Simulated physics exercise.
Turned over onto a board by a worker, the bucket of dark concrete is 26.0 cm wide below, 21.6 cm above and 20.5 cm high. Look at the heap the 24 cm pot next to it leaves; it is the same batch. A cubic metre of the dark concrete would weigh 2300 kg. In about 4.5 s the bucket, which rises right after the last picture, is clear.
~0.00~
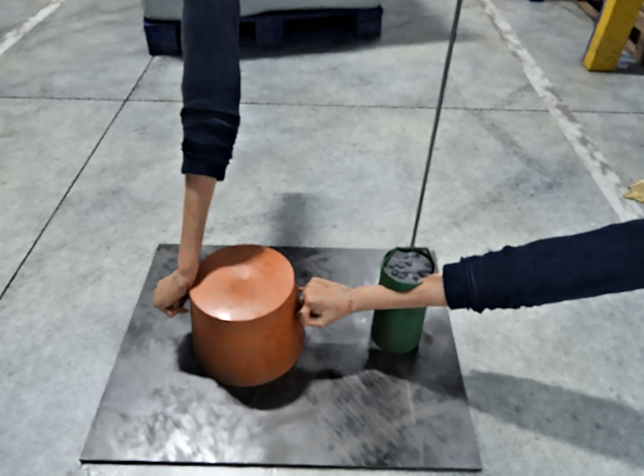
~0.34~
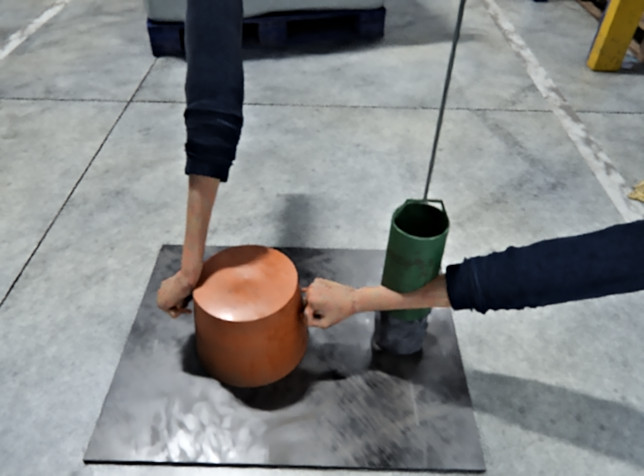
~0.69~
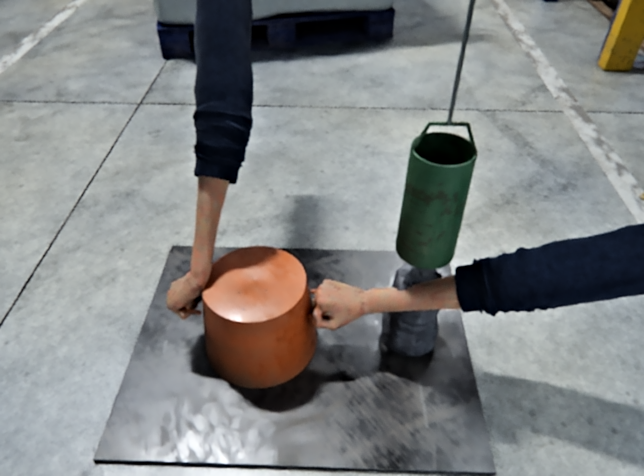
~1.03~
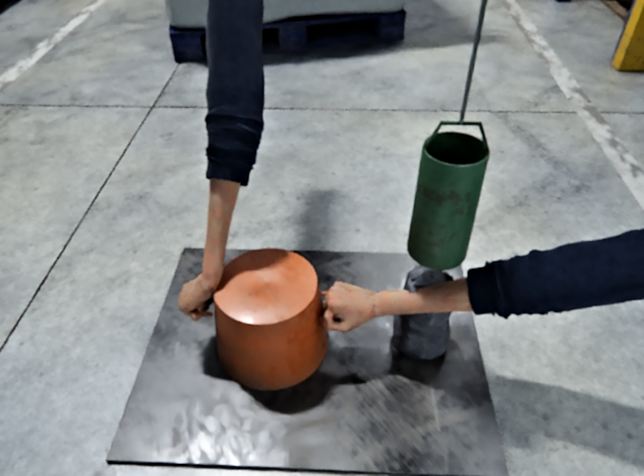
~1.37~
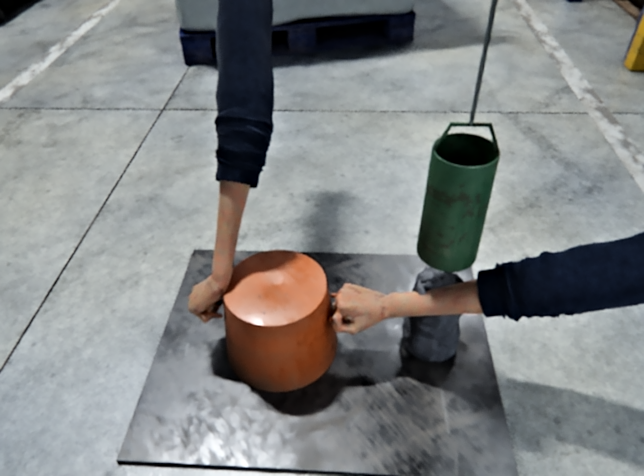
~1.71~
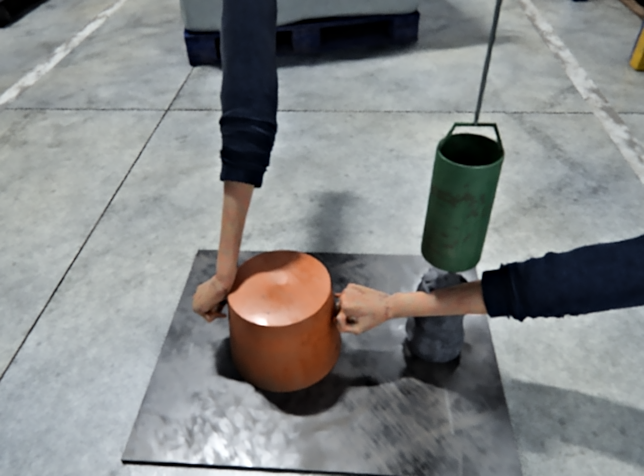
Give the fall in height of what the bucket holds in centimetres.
It should come out near 0 cm.
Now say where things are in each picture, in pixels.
Middle of the pot's mouth at (409, 265), still down; middle of the bucket's top at (242, 280), not yet moved, in the first frame.
Middle of the pot's mouth at (421, 221), raised 13 cm; middle of the bucket's top at (246, 281), not yet moved, in the second frame.
Middle of the pot's mouth at (444, 150), raised 29 cm; the pot's heap 21 cm high and 13 cm wide, top at (419, 277); middle of the bucket's top at (255, 282), not yet moved, in the third frame.
Middle of the pot's mouth at (456, 149), raised 30 cm; the pot's heap 21 cm high and 14 cm wide, top at (431, 279); middle of the bucket's top at (266, 284), not yet moved, in the fourth frame.
Middle of the pot's mouth at (466, 151), raised 30 cm; the pot's heap 21 cm high and 14 cm wide, top at (440, 281); middle of the bucket's top at (275, 286), not yet moved, in the fifth frame.
Middle of the pot's mouth at (470, 151), raised 30 cm; the pot's heap 21 cm high and 14 cm wide, top at (445, 282); middle of the bucket's top at (279, 286), not yet moved, in the sixth frame.
After 2.8 s, the bucket is up 4.5 cm; the dark concrete has come down 0.1 cm to 20 cm and is 26 cm wide.
After 4.0 s, the bucket is up 13 cm; the dark concrete has come down 0.1 cm to 20 cm and is 26 cm wide.
After 5.1 s, the bucket is up 21 cm; the dark concrete has come down 0.2 cm to 20 cm and is 26 cm wide.
After 6.4 s, the bucket is clear; the dark concrete has come down 0.2 cm to 20 cm and is 26 cm wide.
After 6.8 s, at rest, the bucket is clear; the dark concrete has come down 0.2 cm to 20 cm and is 26 cm wide.
